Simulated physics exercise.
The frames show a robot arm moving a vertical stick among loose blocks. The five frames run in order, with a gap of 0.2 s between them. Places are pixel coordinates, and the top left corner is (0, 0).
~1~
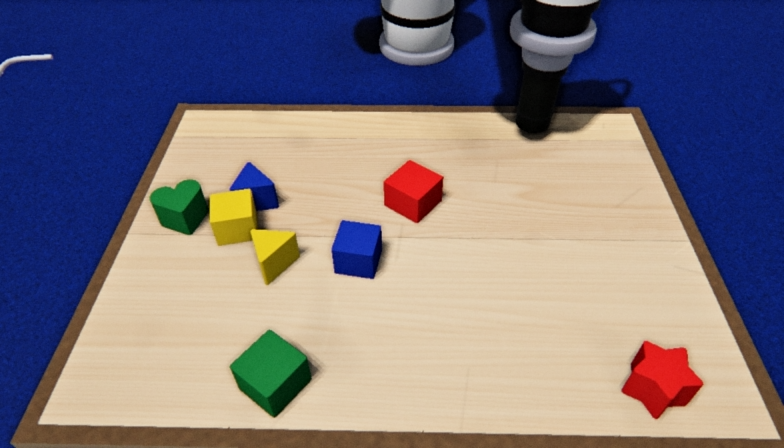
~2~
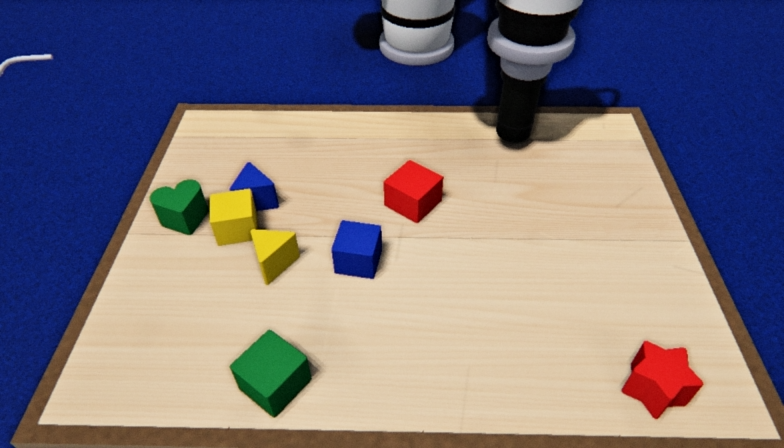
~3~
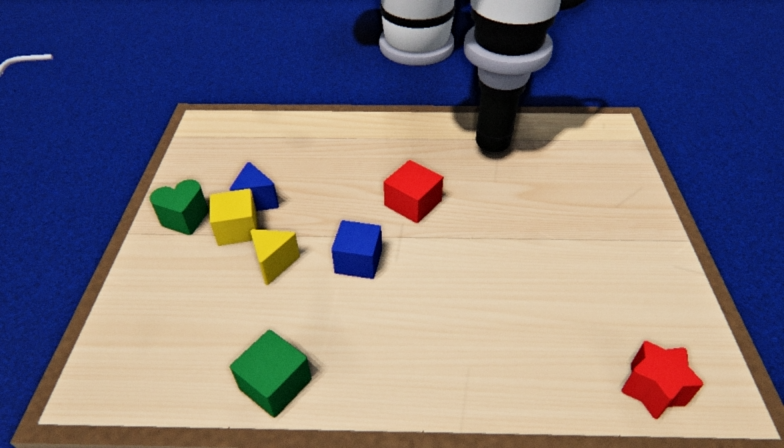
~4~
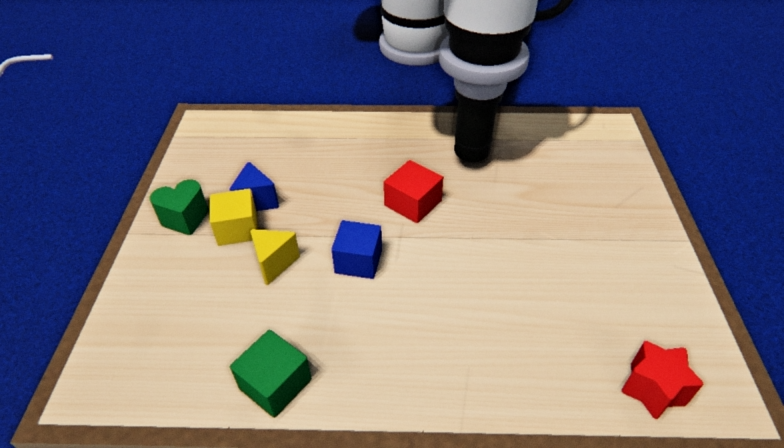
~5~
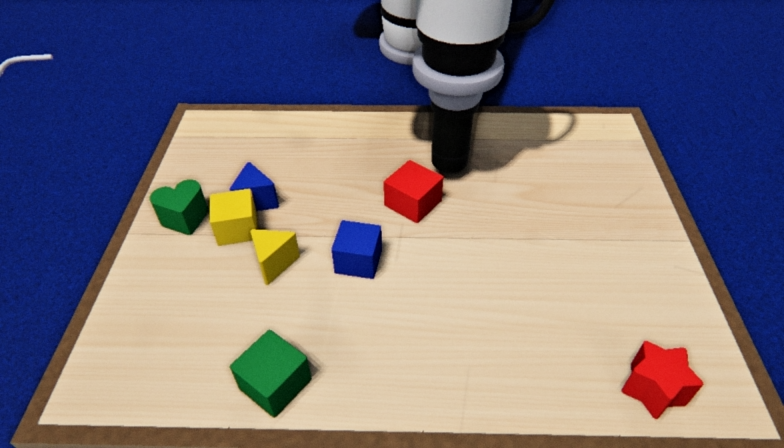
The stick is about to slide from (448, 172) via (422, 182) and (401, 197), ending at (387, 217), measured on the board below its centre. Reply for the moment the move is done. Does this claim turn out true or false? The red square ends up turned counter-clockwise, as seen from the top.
My answer: True.
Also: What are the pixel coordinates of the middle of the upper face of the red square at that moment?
Its top face will be centred at roughly (389, 224).
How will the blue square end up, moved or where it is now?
The blue square changes place.
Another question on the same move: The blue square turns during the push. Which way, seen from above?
Viewed from above: Clockwise.
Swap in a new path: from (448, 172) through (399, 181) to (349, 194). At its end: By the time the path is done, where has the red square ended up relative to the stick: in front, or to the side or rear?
The red square is left behind or beside.
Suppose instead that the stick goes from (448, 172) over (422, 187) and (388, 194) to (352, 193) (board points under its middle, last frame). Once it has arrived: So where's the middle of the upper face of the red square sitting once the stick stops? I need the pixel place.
Somewhere near (389, 199).
On the path given first. One third of the way, stick at (421, 172); red square at (408, 183), turned 15° anticlockwise.
Two thirds of the way, stick at (401, 187); red square at (395, 202), turned 35° anticlockwise.
At the end, stick at (386, 207); blue square at (348, 252), turned 35° clockwise; red square at (389, 224), turned 50° anticlockwise.
